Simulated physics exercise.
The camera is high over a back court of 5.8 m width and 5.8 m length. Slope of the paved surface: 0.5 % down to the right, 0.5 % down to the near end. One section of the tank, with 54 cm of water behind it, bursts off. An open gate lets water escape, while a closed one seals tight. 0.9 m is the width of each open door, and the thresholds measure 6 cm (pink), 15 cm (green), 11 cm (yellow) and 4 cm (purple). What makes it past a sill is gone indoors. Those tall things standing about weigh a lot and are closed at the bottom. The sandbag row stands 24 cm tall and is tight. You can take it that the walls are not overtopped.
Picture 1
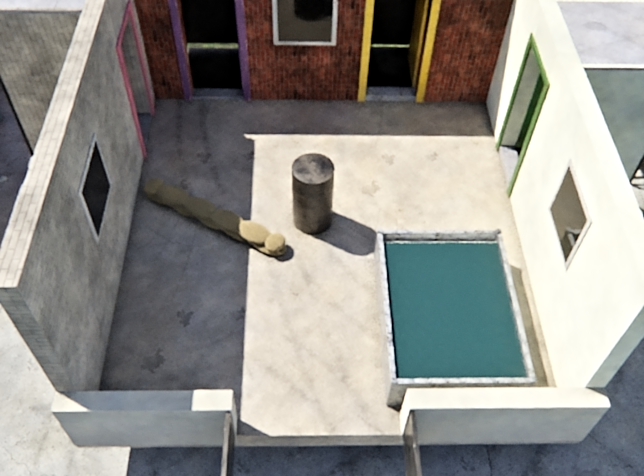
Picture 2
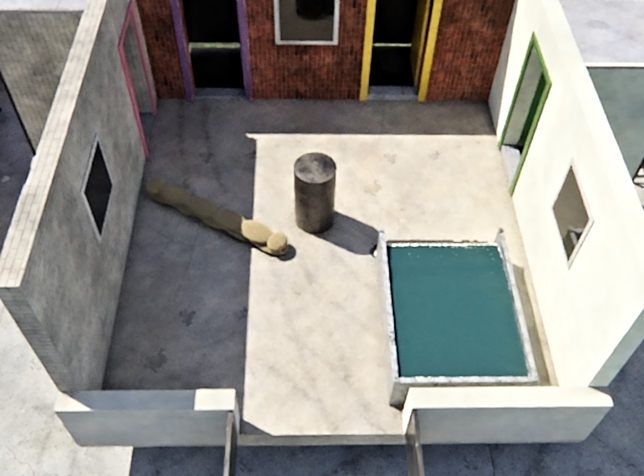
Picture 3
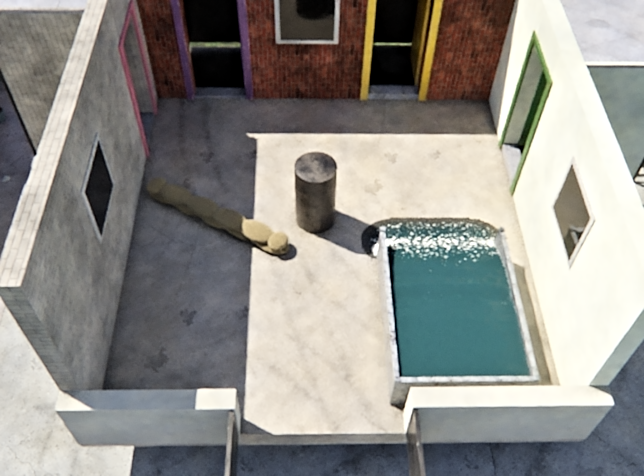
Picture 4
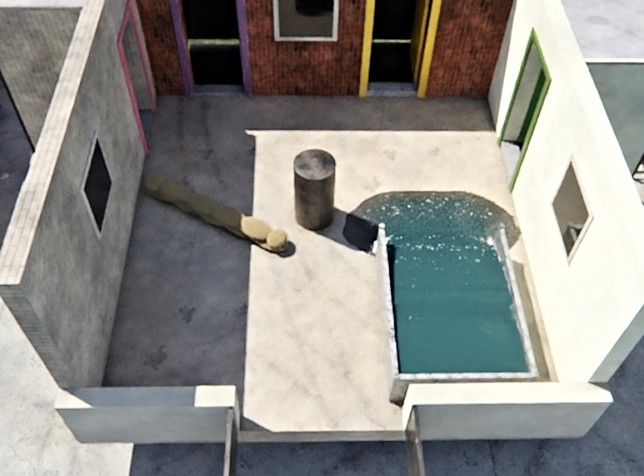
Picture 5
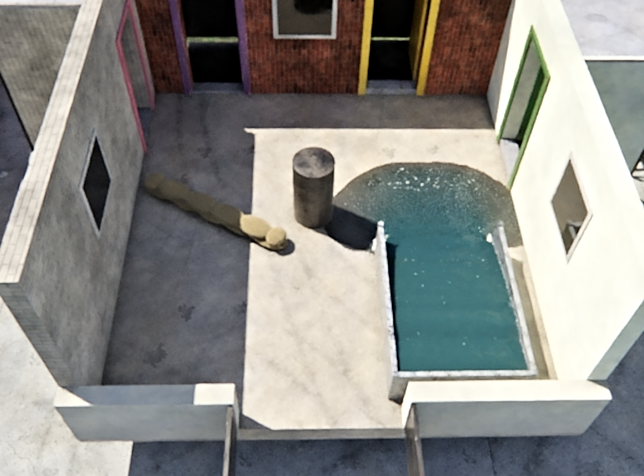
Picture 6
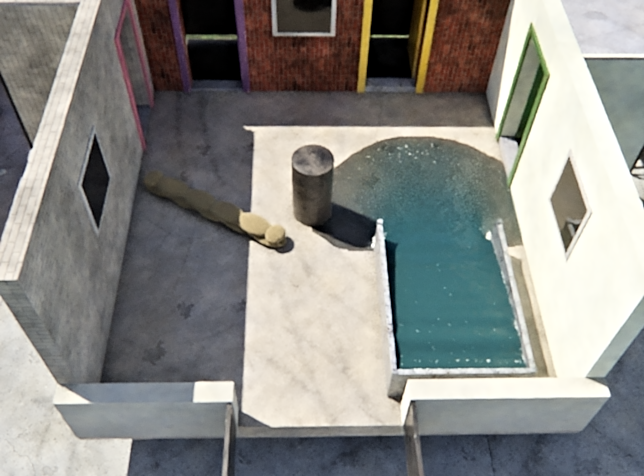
In the video, a rectangular tank of teal water stands in a walled courtyard near a dark cylinder and a long tan object; its far side opens, and water pours out, spreading across the pale floor in a widening rounded pool.
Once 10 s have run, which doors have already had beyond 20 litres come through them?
After 10 s: The pink door already has; the green door has not yet; the yellow door already has; the purple door already has.
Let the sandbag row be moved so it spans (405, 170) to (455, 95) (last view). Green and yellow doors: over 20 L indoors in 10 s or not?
Checking the limit, green is too much, yellow is fine.
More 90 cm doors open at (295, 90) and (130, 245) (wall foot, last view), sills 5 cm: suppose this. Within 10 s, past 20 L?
In turn: Past it, below.
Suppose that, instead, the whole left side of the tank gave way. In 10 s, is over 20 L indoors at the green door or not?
Measured against that limit, the green door stays within it.
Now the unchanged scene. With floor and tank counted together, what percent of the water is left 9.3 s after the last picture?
82 %.
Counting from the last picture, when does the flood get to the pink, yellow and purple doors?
Times: Pink 2.8 seconds, yellow 0.4 seconds, purple 1.8 seconds.
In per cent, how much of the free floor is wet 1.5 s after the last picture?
Close to 40 in a hundred.
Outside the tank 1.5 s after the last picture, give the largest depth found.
About 36 cm at most.
Then, 0.7 s after the last picture water covers 35 % of the floor and is deepest (24 cm) near (449, 243); pink door not reached, green door 12 cm at the sill, 0 L in, yellow door 18 cm at the sill, 2 L in, purple door not reached.
Then, 1.5 s after the last picture water covers 40 % of the floor and is deepest (36 cm) near (478, 109); pink door not reached, green door 15 cm at the sill, 0 L in, yellow door 23 cm at the sill, 39 L in, purple door not reached.
Then, 2.8 s after the last picture water covers 45 % of the floor and is deepest (22 cm) near (489, 109); pink door 5 cm at the sill, 0 L in, green door 13 cm at the sill, 0 L in, yellow door 20 cm at the sill, 106 L in, purple door 7 cm at the sill, 2 L in.
Then, 5.3 s after the last picture water covers 65 % of the floor and is deepest (18 cm) near (151, 179); pink door 14 cm at the sill, 60 L in, green door 9 cm at the sill, 1 L in, yellow door 8 cm at the sill, 128 L in, purple door 5 cm at the sill, 12 L in.
Then, 9.3 s after the last picture water covers 75 % of the floor and is deepest (10 cm) near (562, 404); pink door 7 cm at the sill, 114 L in, green door 5 cm at the sill, 1 L in, yellow door 3 cm at the sill, 128 L in, purple door 7 cm at the sill, 63 L in.
